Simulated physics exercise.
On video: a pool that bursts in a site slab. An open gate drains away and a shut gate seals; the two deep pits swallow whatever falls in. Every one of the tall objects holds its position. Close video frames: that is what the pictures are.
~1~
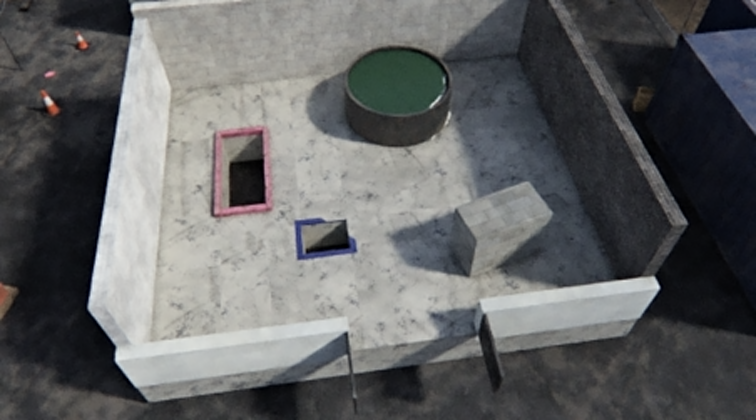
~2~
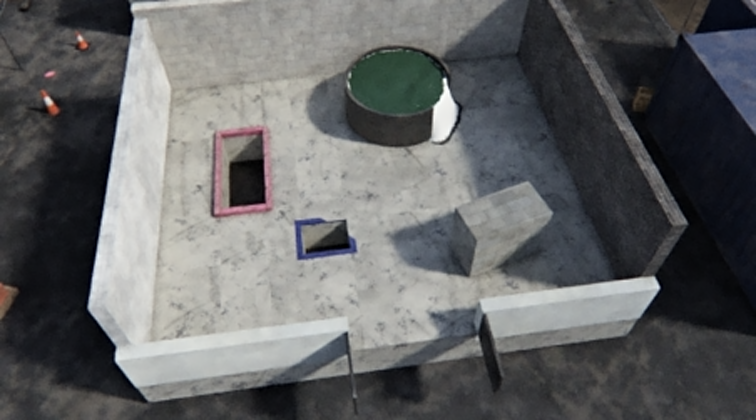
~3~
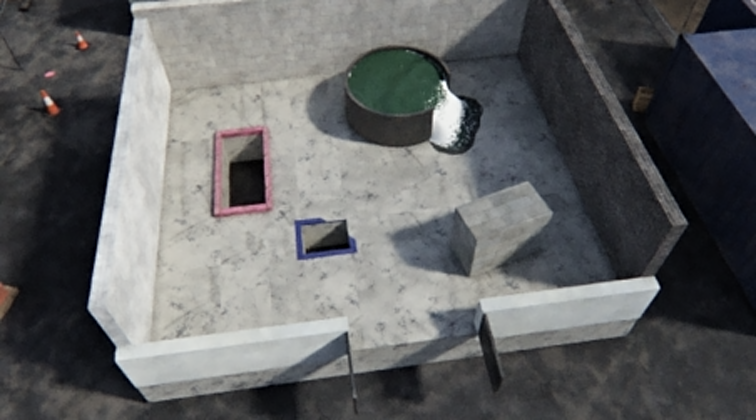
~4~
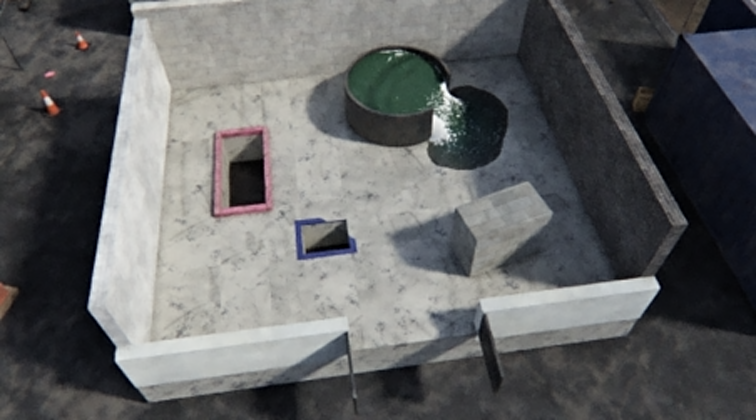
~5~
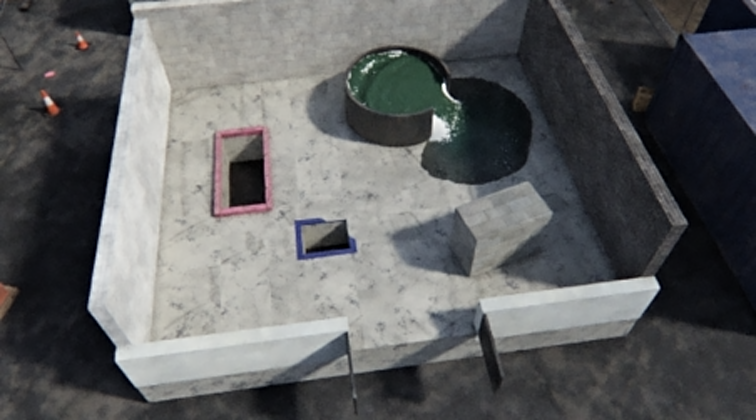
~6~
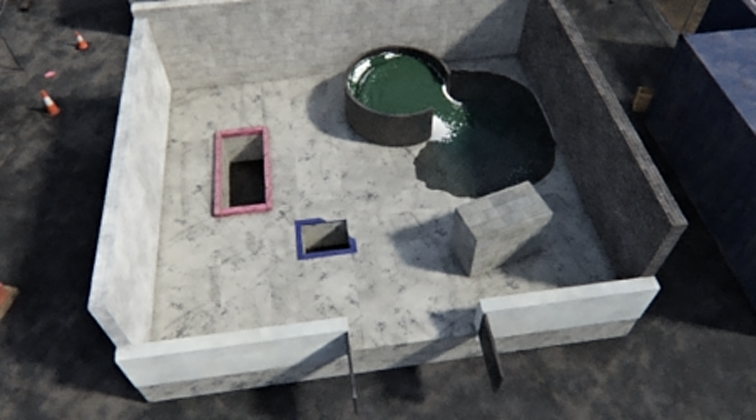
On a walled concrete slab, green water bursts from a round tank and spreads rightward.
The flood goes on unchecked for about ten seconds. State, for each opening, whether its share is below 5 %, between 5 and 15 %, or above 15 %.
The gate carries off five to fifteen per cent, the pink pit carries off beneath five per cent, the blue pit carries off five to fifteen per cent.
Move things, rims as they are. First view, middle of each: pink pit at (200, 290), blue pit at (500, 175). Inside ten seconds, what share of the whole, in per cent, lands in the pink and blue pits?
Roughly, in per cent: Pink 0, blue 30.
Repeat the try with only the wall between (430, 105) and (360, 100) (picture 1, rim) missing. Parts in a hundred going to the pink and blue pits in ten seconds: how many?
The pink pit takes 0 per cent and the blue pit 20 per cent.
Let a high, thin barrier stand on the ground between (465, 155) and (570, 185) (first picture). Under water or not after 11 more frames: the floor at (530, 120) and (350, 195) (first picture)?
In that order: Awash, dry.
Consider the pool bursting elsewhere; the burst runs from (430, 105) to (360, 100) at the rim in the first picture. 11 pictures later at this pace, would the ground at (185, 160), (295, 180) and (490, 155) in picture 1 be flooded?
First point spared, second point swamped, third point spared.
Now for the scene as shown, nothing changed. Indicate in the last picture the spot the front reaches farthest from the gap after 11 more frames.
The farthest wet point should be near (621, 300).
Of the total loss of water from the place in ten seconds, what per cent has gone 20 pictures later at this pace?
Roughly 0 percent.
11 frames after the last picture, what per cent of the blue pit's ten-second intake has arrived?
Roughly 0 per cent.
A moment on, water covers 20 % of the floor; the gate 0 %, the pink pit 0 %, the blue pit 0 %.
Next, water covers 25 % of the floor; the gate 0 %, the pink pit 0 %, the blue pit 0 %.
Then, water covers 40 % of the floor; the gate 0 %, the pink pit 0 %, the blue pit 0 %.
Later, water covers 70 % of the floor; the gate 3 %, the pink pit 0 %, the blue pit 2 %.
In the end, water covers 80 % of the floor; the gate 9 %, the pink pit 0 %, the blue pit 7 %.
